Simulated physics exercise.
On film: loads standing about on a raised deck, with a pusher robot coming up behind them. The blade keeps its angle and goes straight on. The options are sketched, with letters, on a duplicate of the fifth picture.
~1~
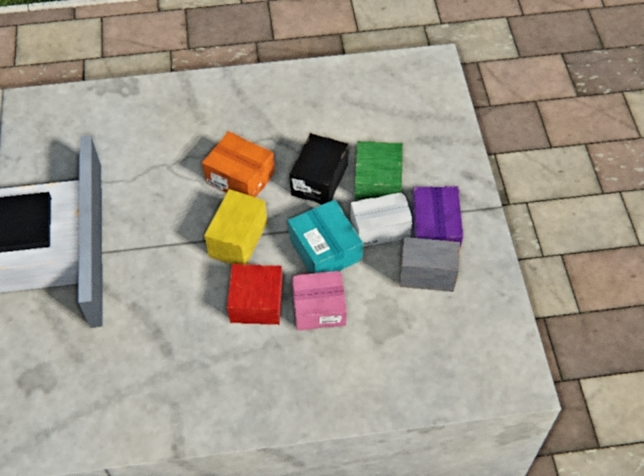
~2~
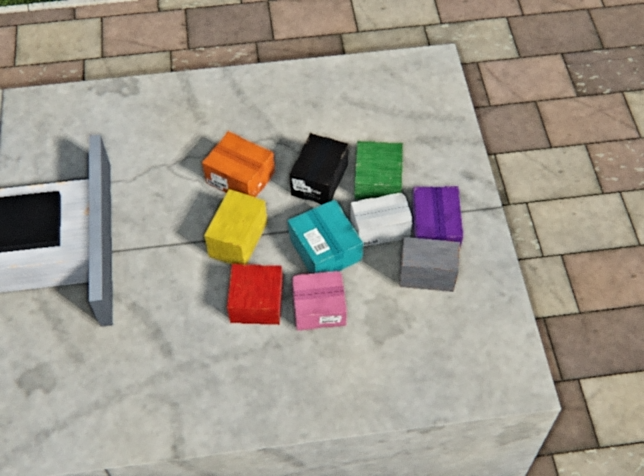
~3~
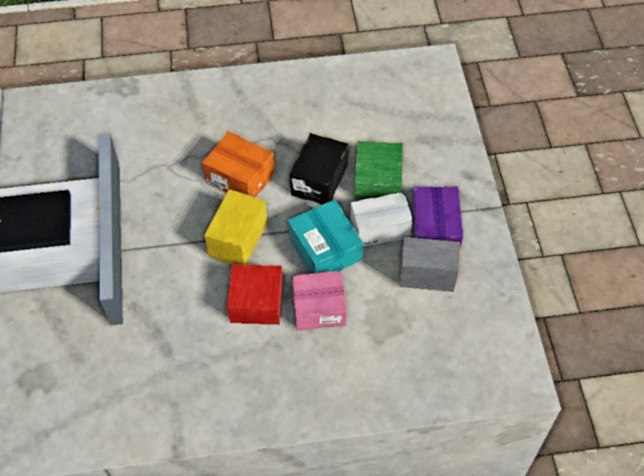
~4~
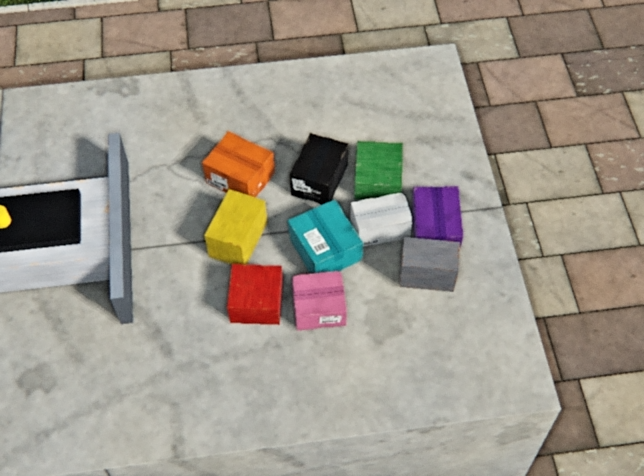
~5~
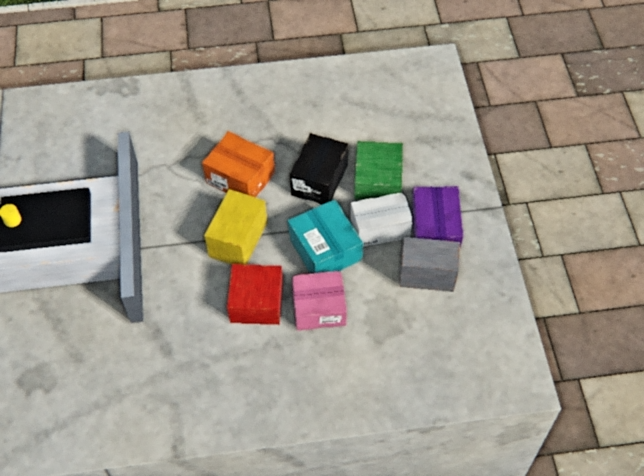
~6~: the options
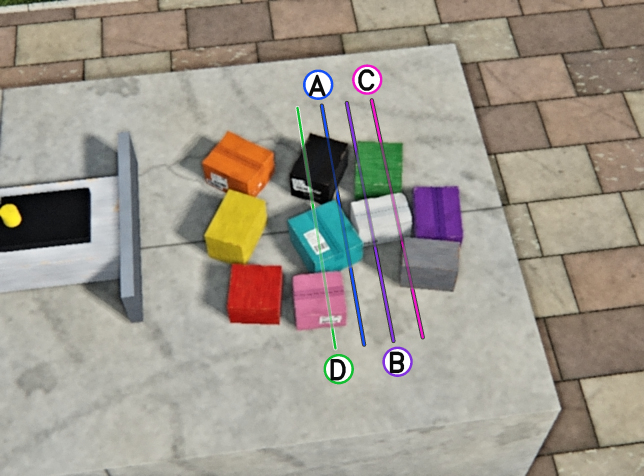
A flat grey-fronted pusher robot crept slowly to the right across a pale stone deck toward a cluster of colourful boxes, which all stayed still, and a gap remained between them.
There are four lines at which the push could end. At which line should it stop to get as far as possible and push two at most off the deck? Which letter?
B.
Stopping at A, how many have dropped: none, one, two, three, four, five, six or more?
One.
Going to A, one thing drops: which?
The purple parcel goes over.
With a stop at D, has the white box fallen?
By then, no.
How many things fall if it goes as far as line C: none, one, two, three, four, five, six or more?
Four.
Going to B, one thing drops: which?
The purple parcel goes over.
On the marked copy, A at (341, 215); B at (368, 212); C at (395, 209); D at (315, 218).
Following B. Soon after the start, robot (141, 208); orange parcel (254, 166); yellow crate (248, 227).
Later, robot (229, 198); purple parcel (480, 209); grey crate (447, 263).
In the end, robot (294, 191); purple parcel over the edge; grey crate (510, 256); one fallen.
As for the rest, A is within the limit but short; C drops four; D is within the limit but short.
